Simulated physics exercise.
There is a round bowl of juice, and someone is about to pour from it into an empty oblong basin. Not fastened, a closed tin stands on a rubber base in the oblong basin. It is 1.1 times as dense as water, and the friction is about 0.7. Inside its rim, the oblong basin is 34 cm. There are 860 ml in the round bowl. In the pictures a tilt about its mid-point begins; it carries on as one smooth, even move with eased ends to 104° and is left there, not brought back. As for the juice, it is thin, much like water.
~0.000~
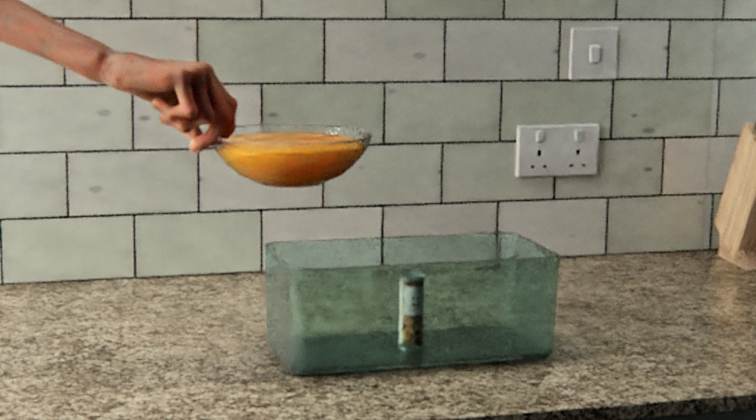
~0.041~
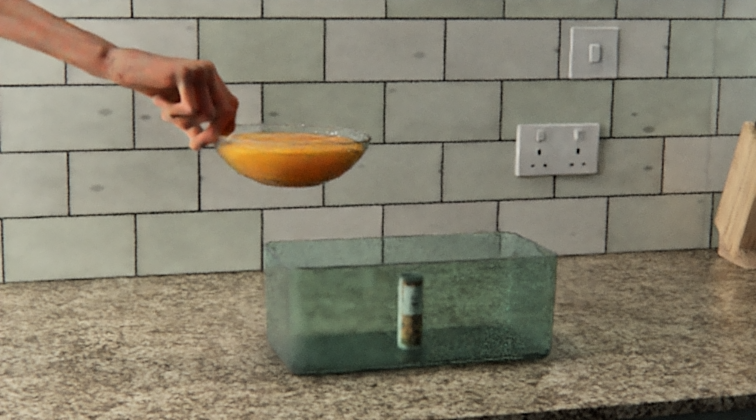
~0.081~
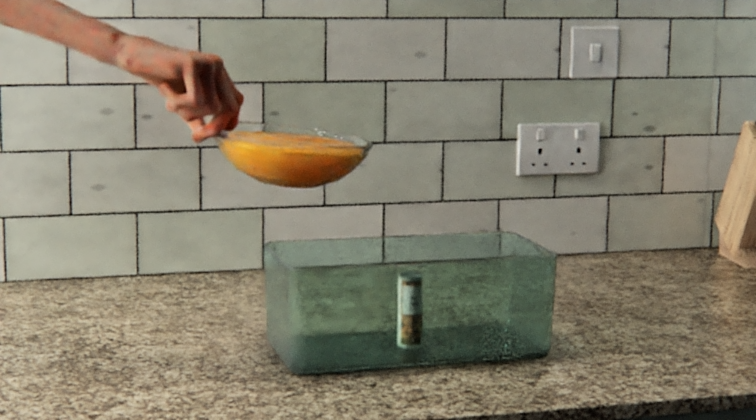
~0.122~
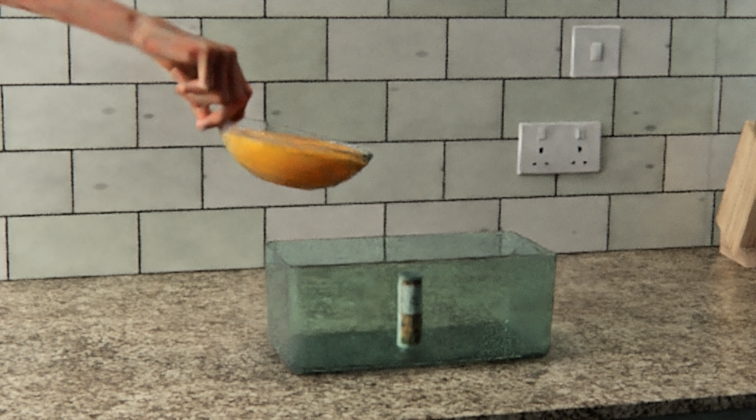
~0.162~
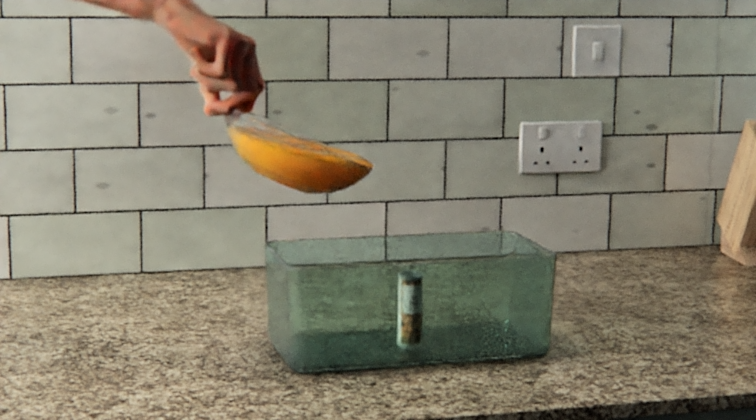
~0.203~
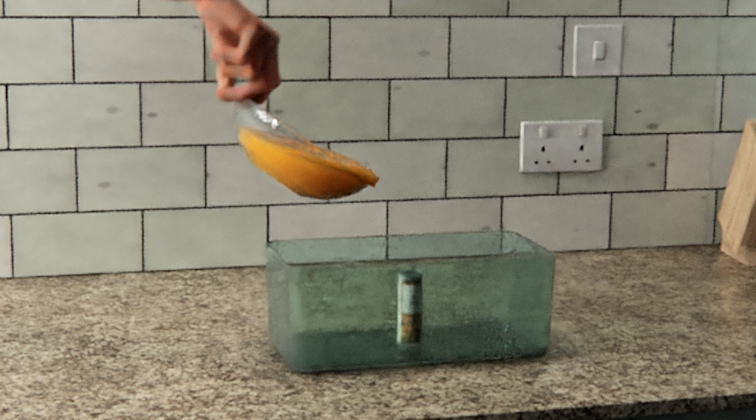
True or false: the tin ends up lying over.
True.
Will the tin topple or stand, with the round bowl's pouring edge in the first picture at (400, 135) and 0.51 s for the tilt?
Then it stays on its base.
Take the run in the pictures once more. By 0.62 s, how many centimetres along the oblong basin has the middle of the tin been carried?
Measured centre to centre, about 6 cm.
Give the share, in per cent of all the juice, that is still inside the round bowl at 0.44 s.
0 %.
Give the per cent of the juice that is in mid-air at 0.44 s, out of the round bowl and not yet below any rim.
Roughly 5 %.
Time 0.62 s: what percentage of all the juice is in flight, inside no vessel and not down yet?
Airborne share: Near 3 %.
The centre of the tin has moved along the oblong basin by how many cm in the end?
Shift of tin centre: Approx. 1.0 cm.
After 0.44 s the tilt is 100° and 0 per cent is still to pour; the tin stands where it began.
After 0.62 s the tilt is 104° and 0 per cent is still to pour; the tin leans 9°.
After 0.81 s the tilt is 104° and 0 per cent is still to pour; the tin leans 15°.
After 1.01 s the tilt is 104° and 0 per cent is still to pour; the tin lies on its side.
In the end the tin lies on its side.
